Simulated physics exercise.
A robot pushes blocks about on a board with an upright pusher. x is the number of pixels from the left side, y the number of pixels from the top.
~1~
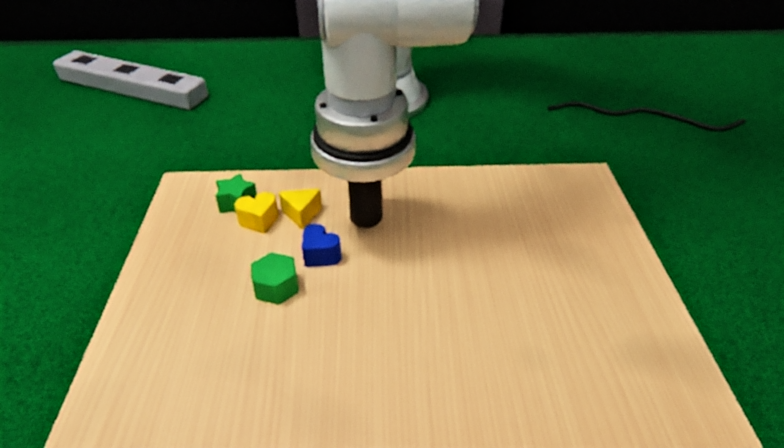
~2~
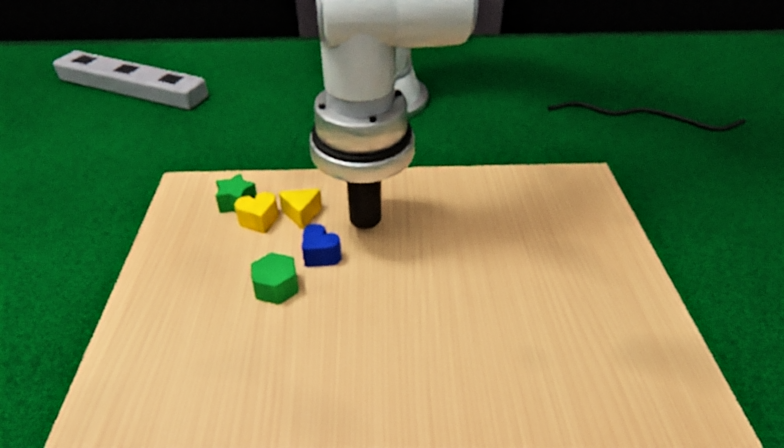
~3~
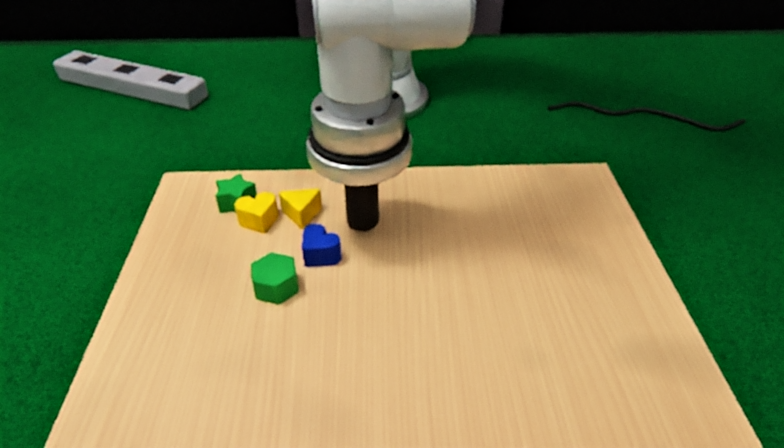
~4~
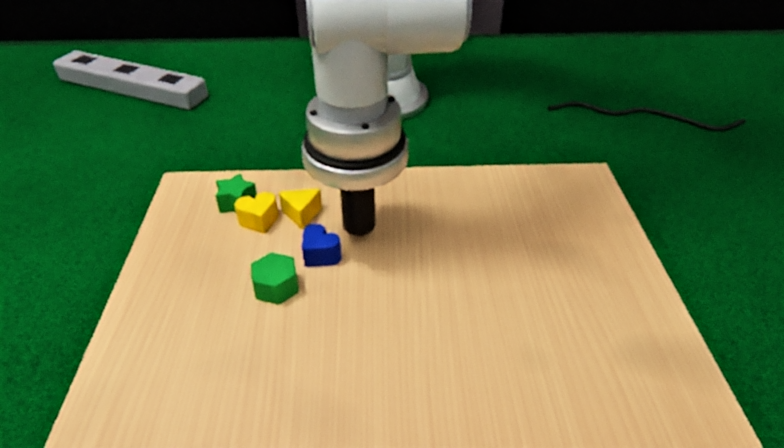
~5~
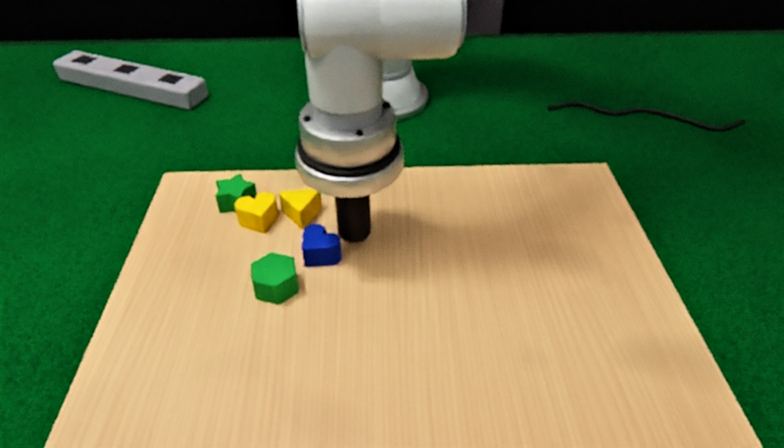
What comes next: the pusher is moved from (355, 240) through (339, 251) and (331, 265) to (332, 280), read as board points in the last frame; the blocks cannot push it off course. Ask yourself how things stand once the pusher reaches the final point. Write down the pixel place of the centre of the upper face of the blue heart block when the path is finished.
It will end up at (297, 245).
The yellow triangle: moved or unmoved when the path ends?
In the end it has not been moved.
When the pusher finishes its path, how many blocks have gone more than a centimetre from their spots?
One block, no more.
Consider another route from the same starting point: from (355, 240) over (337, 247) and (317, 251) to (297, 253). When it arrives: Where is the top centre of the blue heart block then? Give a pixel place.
The top centre is at (266, 248).
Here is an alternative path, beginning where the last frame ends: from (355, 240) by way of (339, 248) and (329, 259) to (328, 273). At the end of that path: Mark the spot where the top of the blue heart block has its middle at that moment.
I predict (293, 252).
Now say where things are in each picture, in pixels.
Pusher's lower end (366, 218); green hexagon (273, 268); yellow triangle (299, 197); blue heart block (319, 237), in the first picture.
Pusher (365, 219); blocks still, in the second picture.
Pusher (363, 222); blocks still, in the third picture.
Pusher (359, 226); blocks still, in the fourth picture.
Pusher (354, 232); green hexagon (273, 268); yellow triangle (299, 197); blue heart block (319, 237), in the fifth picture.
On the path given first. Halfway along, pusher (332, 250); blue heart block (299, 243), turned 35° clockwise.
At the end, pusher (331, 272); green hexagon (269, 270); yellow triangle still; blue heart block (297, 245), turned 50° clockwise.
